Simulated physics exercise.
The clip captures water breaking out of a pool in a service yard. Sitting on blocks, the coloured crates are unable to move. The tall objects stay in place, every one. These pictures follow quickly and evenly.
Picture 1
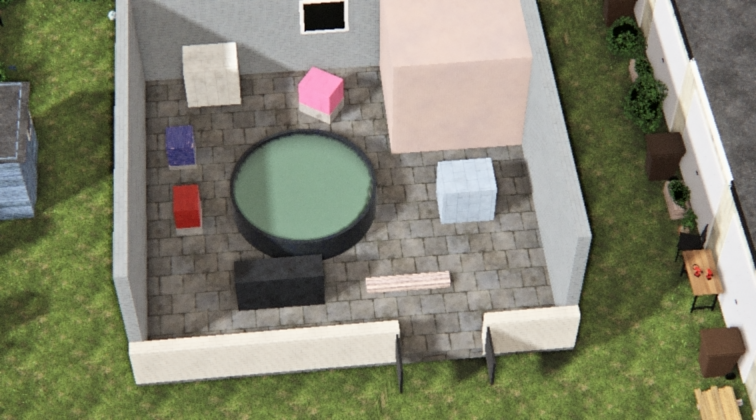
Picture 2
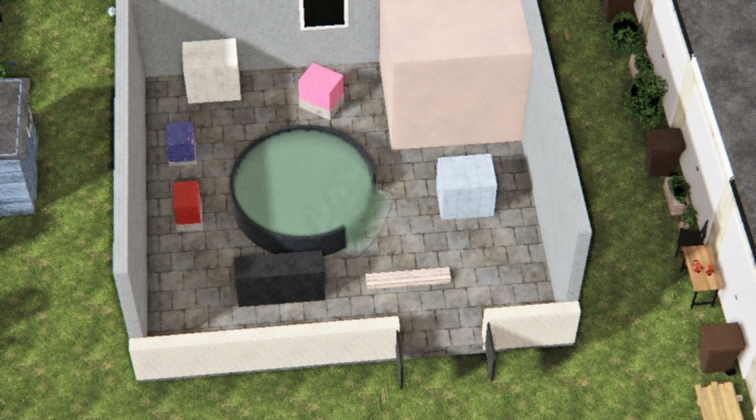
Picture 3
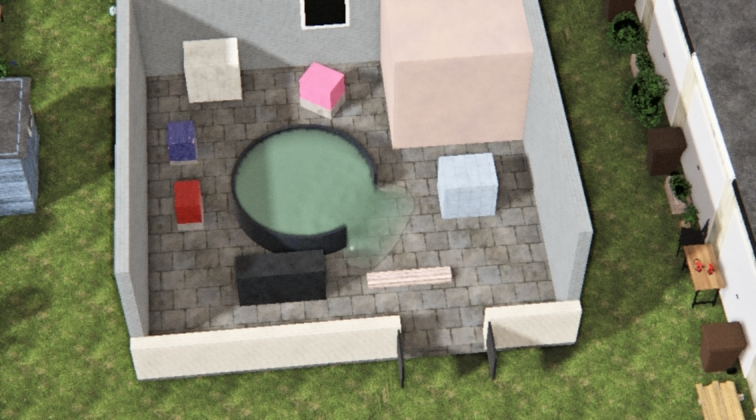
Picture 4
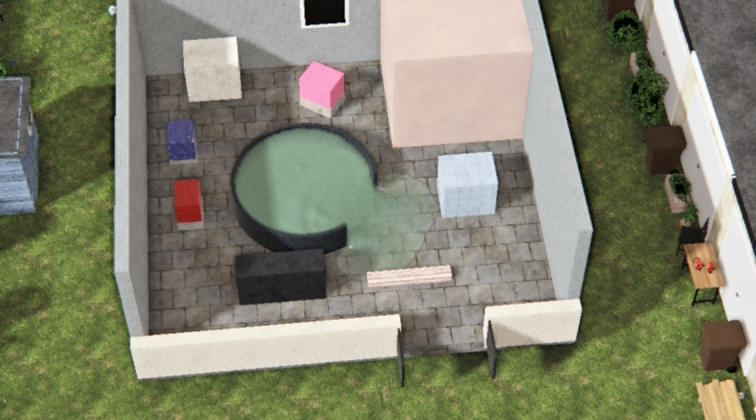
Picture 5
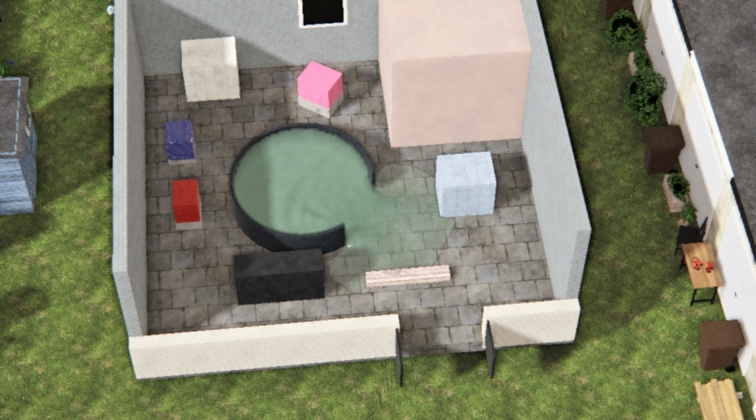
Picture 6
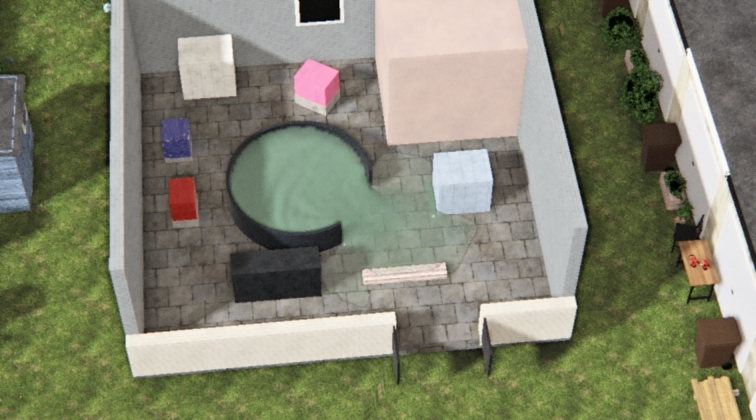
At the start, a round tank of green water stands whole and still in a walled, paved yard among coloured blocks. Then a gap opens in its lower right side and water pours out, spreading thinly rightward across the paving, reaching around the pale blue block and the low striped strip.
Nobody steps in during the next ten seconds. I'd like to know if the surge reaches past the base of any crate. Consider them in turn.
At the end, I expect the pink crate to never get touched; I expect the red crate to never get touched; I expect the blue crate to never get touched.
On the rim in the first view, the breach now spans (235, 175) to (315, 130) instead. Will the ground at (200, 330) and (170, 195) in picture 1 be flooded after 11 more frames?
As listed: Clear, covered.
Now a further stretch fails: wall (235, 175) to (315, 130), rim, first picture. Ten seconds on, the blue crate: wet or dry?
In that case the blue crate gets flooded.
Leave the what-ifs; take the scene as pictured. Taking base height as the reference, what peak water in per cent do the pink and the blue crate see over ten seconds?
Roughly 40 per cent for the first, 30 per cent for the second.
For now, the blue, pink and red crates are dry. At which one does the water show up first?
The one in pink, I say.
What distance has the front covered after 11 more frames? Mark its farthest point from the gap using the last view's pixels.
I'd go with roughly (548, 322).
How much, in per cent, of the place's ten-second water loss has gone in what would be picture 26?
Roughly 20 per cent.
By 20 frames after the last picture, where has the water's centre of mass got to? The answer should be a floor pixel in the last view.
Close to (388, 226), I reckon.
A moment on, water covers 20 % of the floor; the pink crate not reached, the red crate not reached, the blue crate not reached.
Next, water covers 35 % of the floor; the pink crate not reached, the red crate not reached, the blue crate not reached.
Then, water covers 45 % of the floor; the pink crate water round its plinth, the red crate not reached, the blue crate not reached.
Later, water covers 60 % of the floor; the pink crate water round its plinth, the red crate not reached, the blue crate not reached.
In the end, water covers 90 % of the floor; the pink crate stayed above the water, the red crate stayed above the water, the blue crate stayed above the water.
